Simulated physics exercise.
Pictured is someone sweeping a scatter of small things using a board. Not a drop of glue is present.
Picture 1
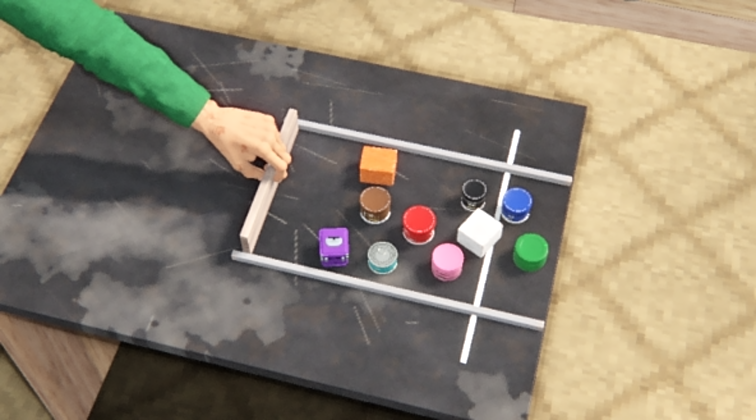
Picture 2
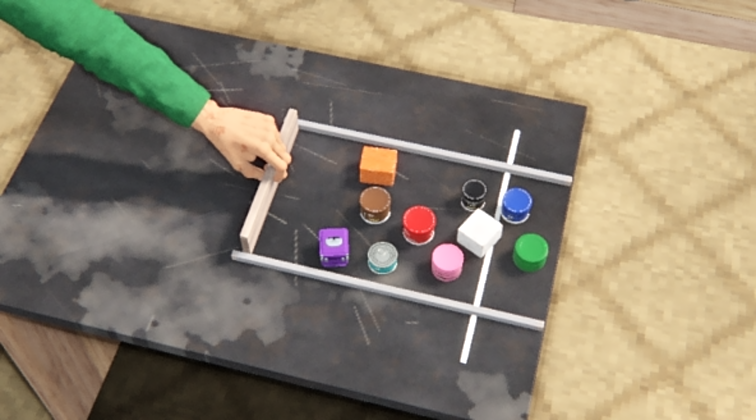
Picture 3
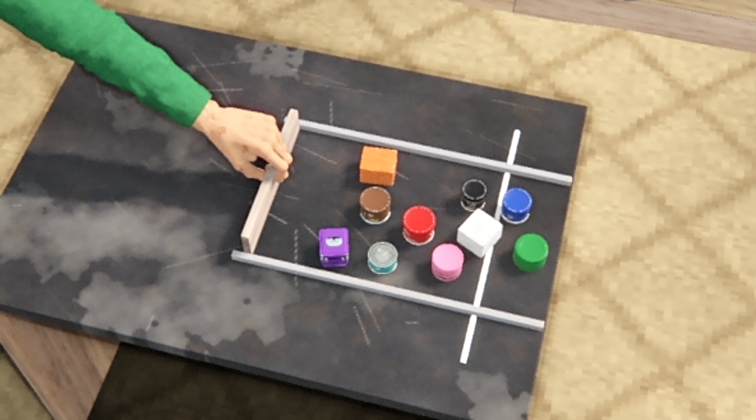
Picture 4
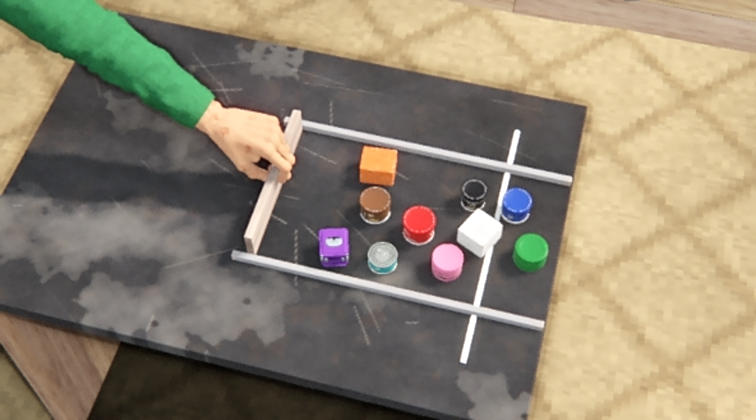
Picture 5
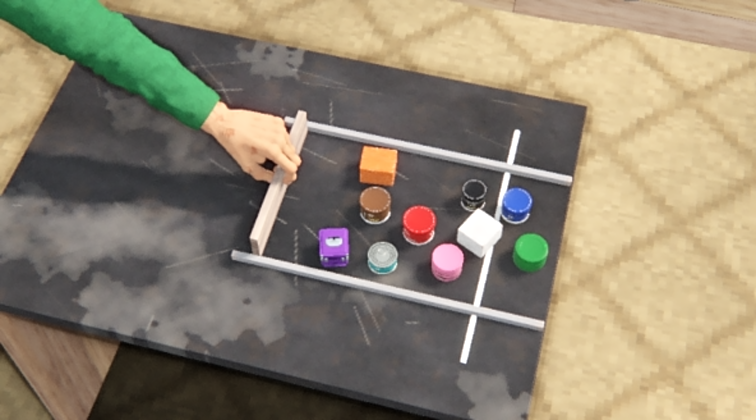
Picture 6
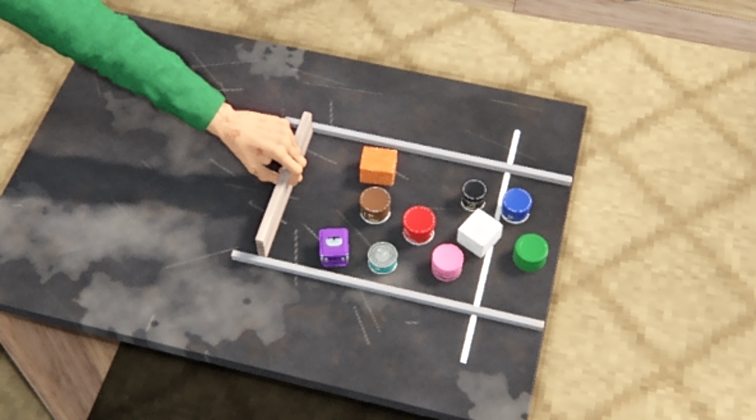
At first, a hand in a green sleeve holds a board upright at the left of two metal rails, with small colourful blocks, pots and tubs scattered between them. The hand then slides the board slightly to the right, toward the purple and orange blocks, while all the objects stay still.
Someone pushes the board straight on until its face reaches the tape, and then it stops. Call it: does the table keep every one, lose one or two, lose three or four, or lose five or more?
It loses one or two.
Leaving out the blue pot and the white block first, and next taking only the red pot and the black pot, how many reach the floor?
You'd count 0 the first time and 1 the second time.
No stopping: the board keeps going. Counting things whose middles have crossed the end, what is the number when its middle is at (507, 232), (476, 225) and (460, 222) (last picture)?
3, 0, 0.
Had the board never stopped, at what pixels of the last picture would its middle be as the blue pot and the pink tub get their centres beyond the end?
I reckon its middle sits around (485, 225) and then around (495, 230).
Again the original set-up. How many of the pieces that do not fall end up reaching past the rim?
The figure is 1.
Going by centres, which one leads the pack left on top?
That would be the pink tub, which ends nearest.
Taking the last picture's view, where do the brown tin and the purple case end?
The brown tin finishes at (509, 233); the purple case finishes at (494, 288).
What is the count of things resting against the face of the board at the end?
The figure is 4.
Soon after, none off yet; green lid at rest near (530, 253); blue pot at rest near (516, 206); white block at rest near (480, 233).
In the end, the number that fall off is one or two; gone, blue pot and green lid.
